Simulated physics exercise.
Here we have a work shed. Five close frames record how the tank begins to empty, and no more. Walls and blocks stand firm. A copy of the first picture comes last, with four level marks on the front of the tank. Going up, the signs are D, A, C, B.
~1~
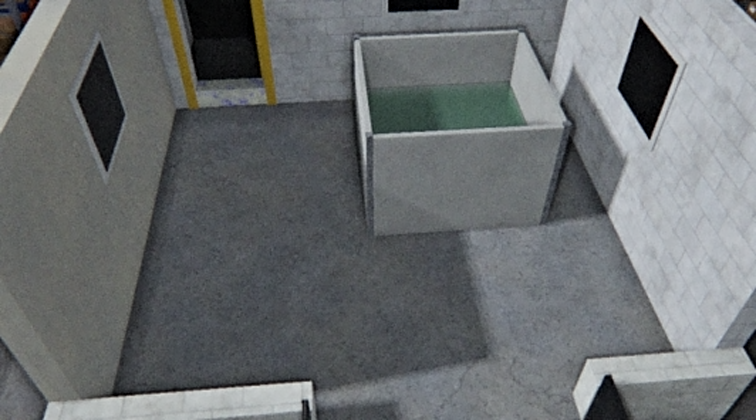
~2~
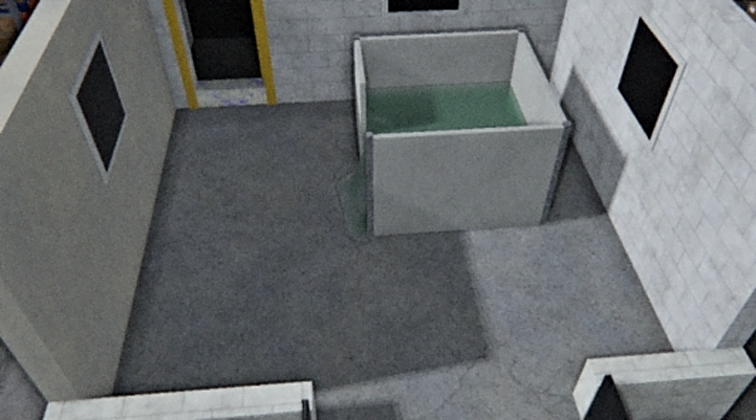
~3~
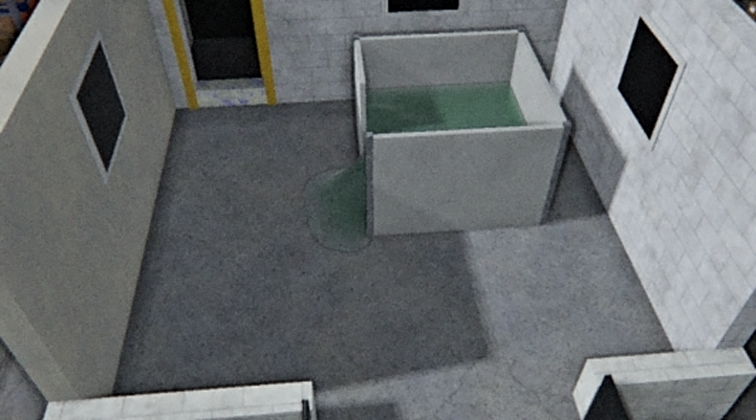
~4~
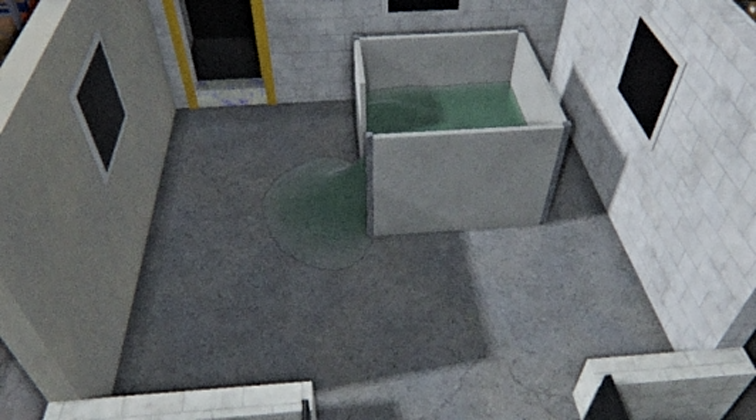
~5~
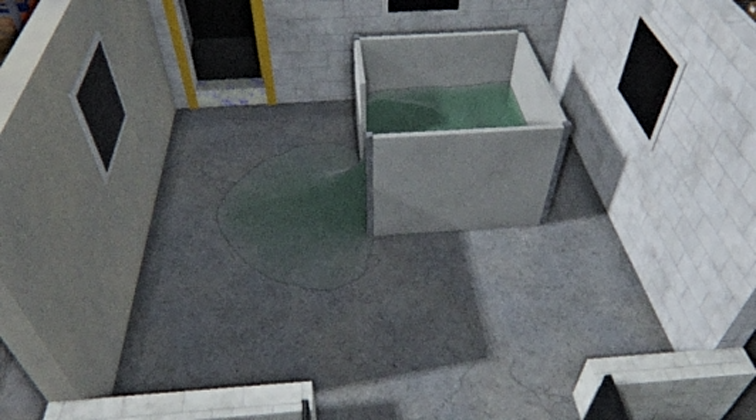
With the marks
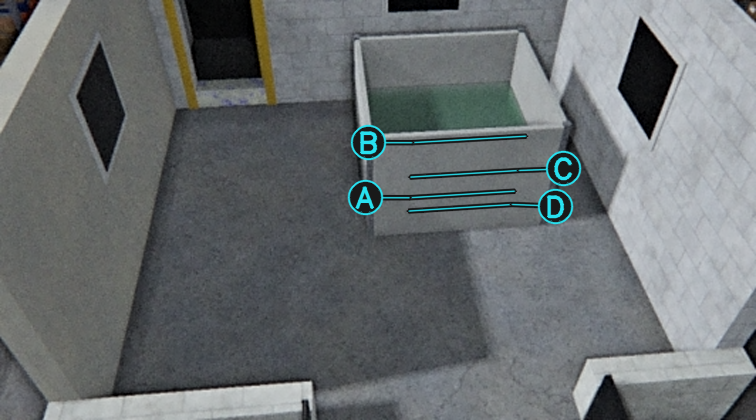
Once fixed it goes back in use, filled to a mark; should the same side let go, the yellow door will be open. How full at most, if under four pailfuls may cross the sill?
C is the one.
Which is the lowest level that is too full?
Level B.
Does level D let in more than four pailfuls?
No, that is safe.
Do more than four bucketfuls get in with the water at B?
Yes.
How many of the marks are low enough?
Three of the four.
In cyan, A at (462, 194); B at (469, 139); C at (464, 173); D at (460, 207); from the bottom up D, A, C, B.
With A, nothing gets over.
With B, about 8 bucketfuls get in.
With C, a bucket or two gets in.
With D, nothing gets over.
